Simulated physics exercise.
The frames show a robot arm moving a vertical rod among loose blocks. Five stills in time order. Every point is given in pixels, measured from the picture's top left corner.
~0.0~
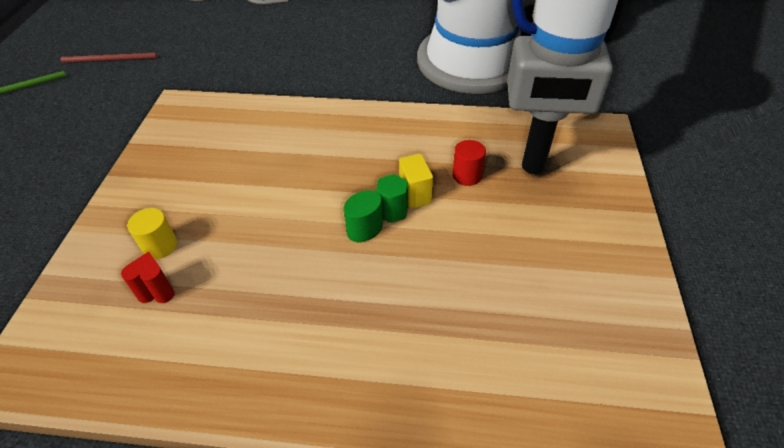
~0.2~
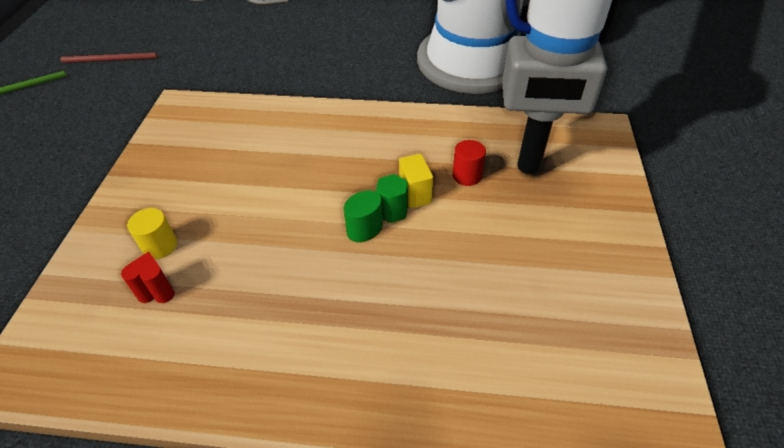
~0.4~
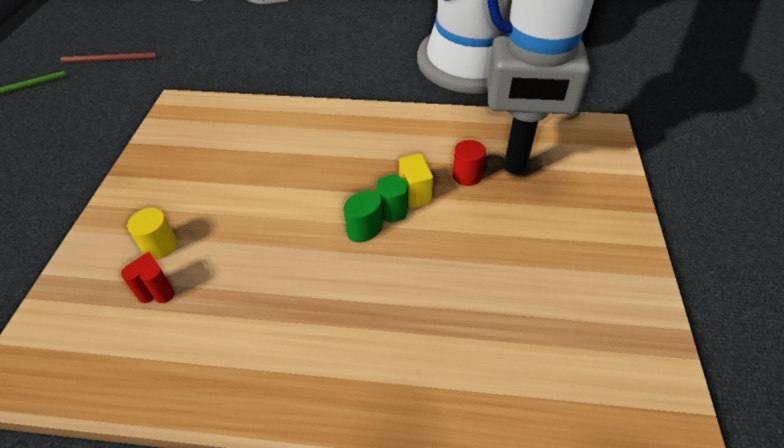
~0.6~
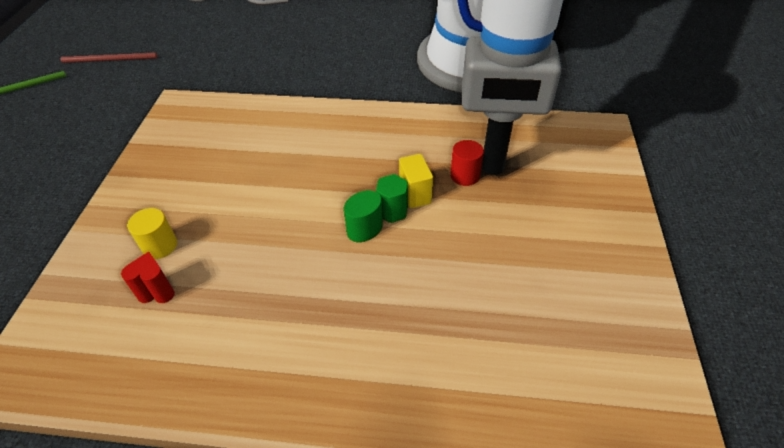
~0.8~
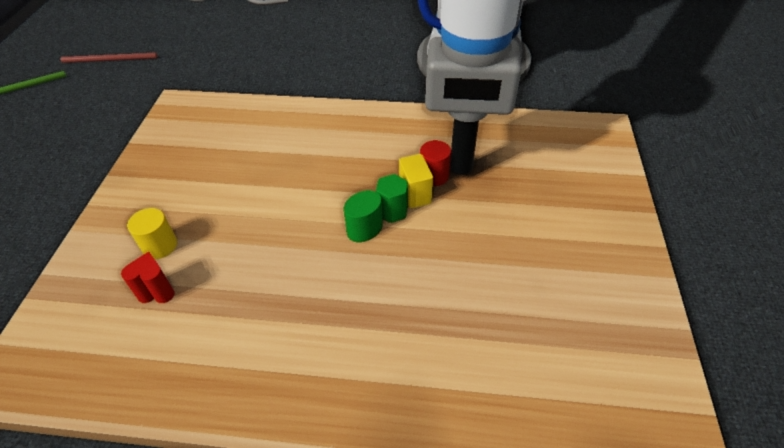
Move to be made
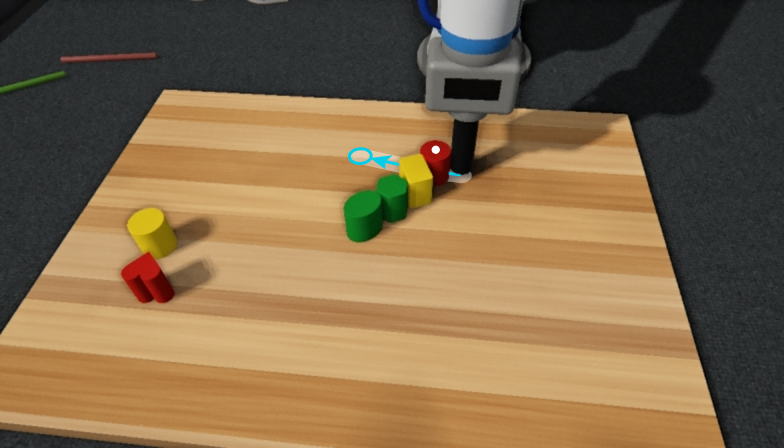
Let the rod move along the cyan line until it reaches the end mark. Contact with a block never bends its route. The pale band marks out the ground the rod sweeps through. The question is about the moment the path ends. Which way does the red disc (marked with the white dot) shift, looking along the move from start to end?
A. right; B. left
That would be B.
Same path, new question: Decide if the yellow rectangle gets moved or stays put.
The result: It moves.
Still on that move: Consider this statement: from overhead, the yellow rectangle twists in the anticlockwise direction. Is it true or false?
Answer: True.
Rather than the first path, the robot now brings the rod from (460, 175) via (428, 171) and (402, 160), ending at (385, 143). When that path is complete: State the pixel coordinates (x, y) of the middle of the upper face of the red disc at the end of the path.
Pixel (379, 144).
Path on the board, from (460, 175) over (425, 170) and (392, 163) to (360, 156); the dot is on the red disc.
What follows on the original path. One third of the way, rod at (426, 162); yellow rectangle at (405, 168), turned 55° anticlockwise; red disc at (399, 147).
Two thirds of the way, rod at (391, 155); yellow rectangle at (405, 168), turned 55° anticlockwise; red disc at (368, 146).
At the end, rod at (360, 148); green hexagon in place; yellow rectangle at (405, 168), turned 55° anticlockwise; red disc at (354, 148).
